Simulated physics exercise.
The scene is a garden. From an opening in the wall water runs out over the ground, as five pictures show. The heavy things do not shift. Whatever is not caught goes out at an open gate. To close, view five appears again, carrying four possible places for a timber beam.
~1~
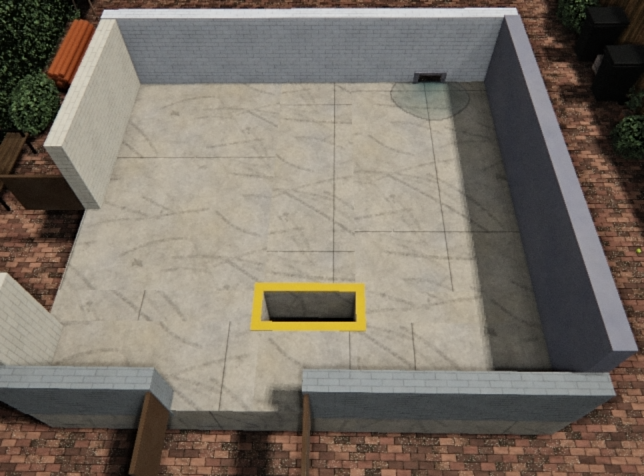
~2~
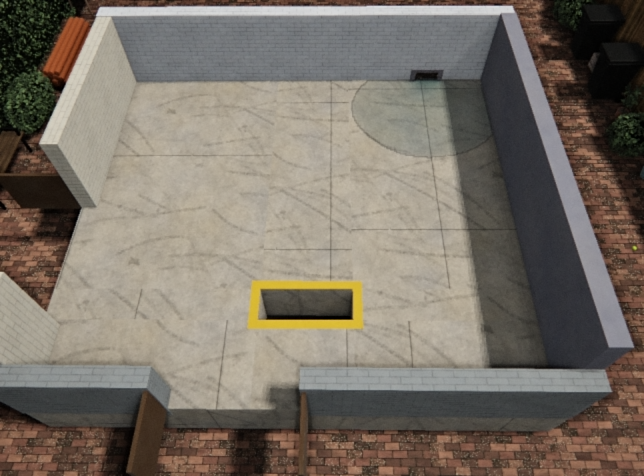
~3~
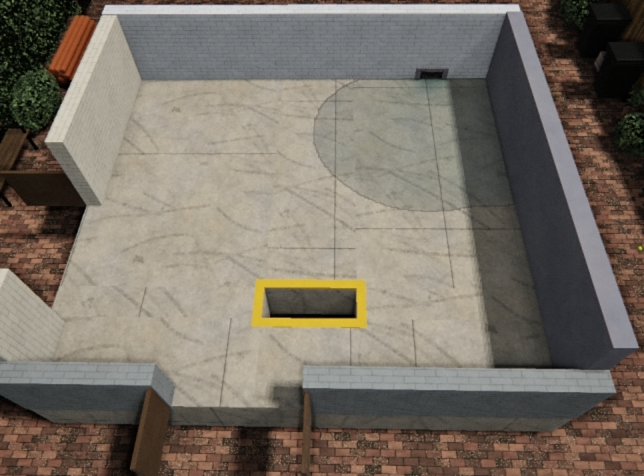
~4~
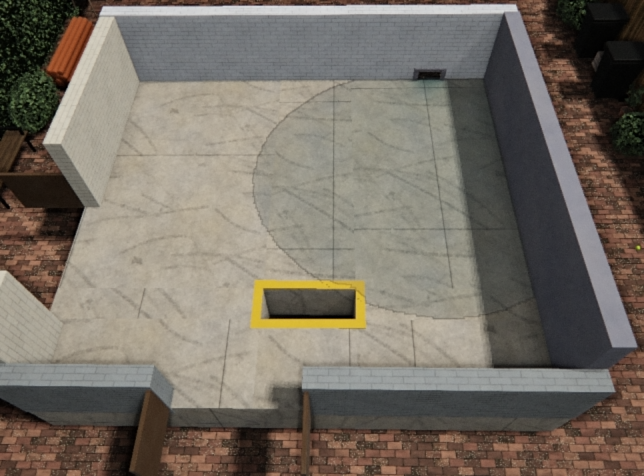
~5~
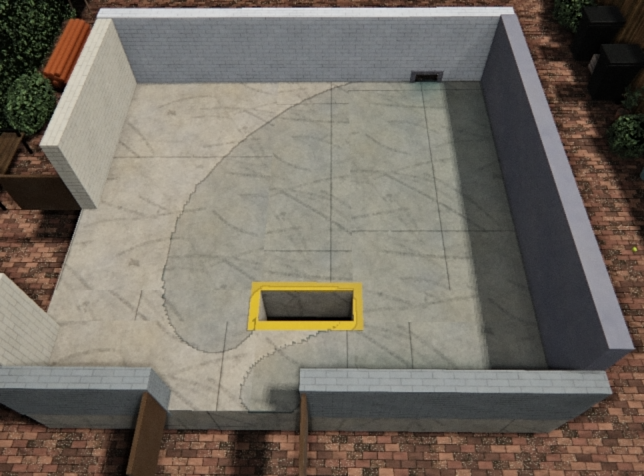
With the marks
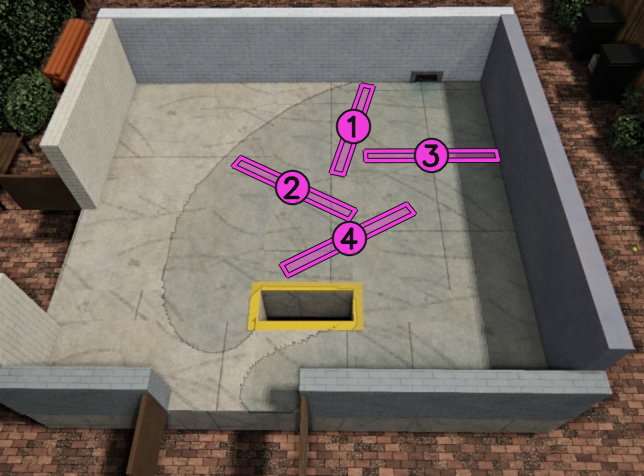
Water spreads in a widening arc from a small opening in the back wall across the walled garden's pale paved floor, then reaches the yellow-edged drain and wraps around it, leaving the left side dry.
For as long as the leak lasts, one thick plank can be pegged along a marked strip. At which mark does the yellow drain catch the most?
1 works best here.
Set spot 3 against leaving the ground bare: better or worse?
Spot 3 is worse.
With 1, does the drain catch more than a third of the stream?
Yes, it does.
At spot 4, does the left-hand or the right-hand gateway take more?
The right gate.
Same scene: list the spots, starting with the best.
The order is 1, 2, 4, 3.
On the marked copy, 1 from (337, 173) to (367, 86); 2 from (237, 161) to (352, 214); 3 from (365, 155) to (497, 155); 4 from (284, 270) to (410, 208).
With 1, about 42 % of the stream goes into the yellow drain, about 56 % out by the gates.
With 2, about 28 % of the stream goes into the yellow drain, about 71 % out by the gates.
With 3, about 10 % of the stream goes into the yellow drain, about 90 % out by the gates.
With 4, about 14 % of the stream goes into the yellow drain, about 86 % out by the gates.
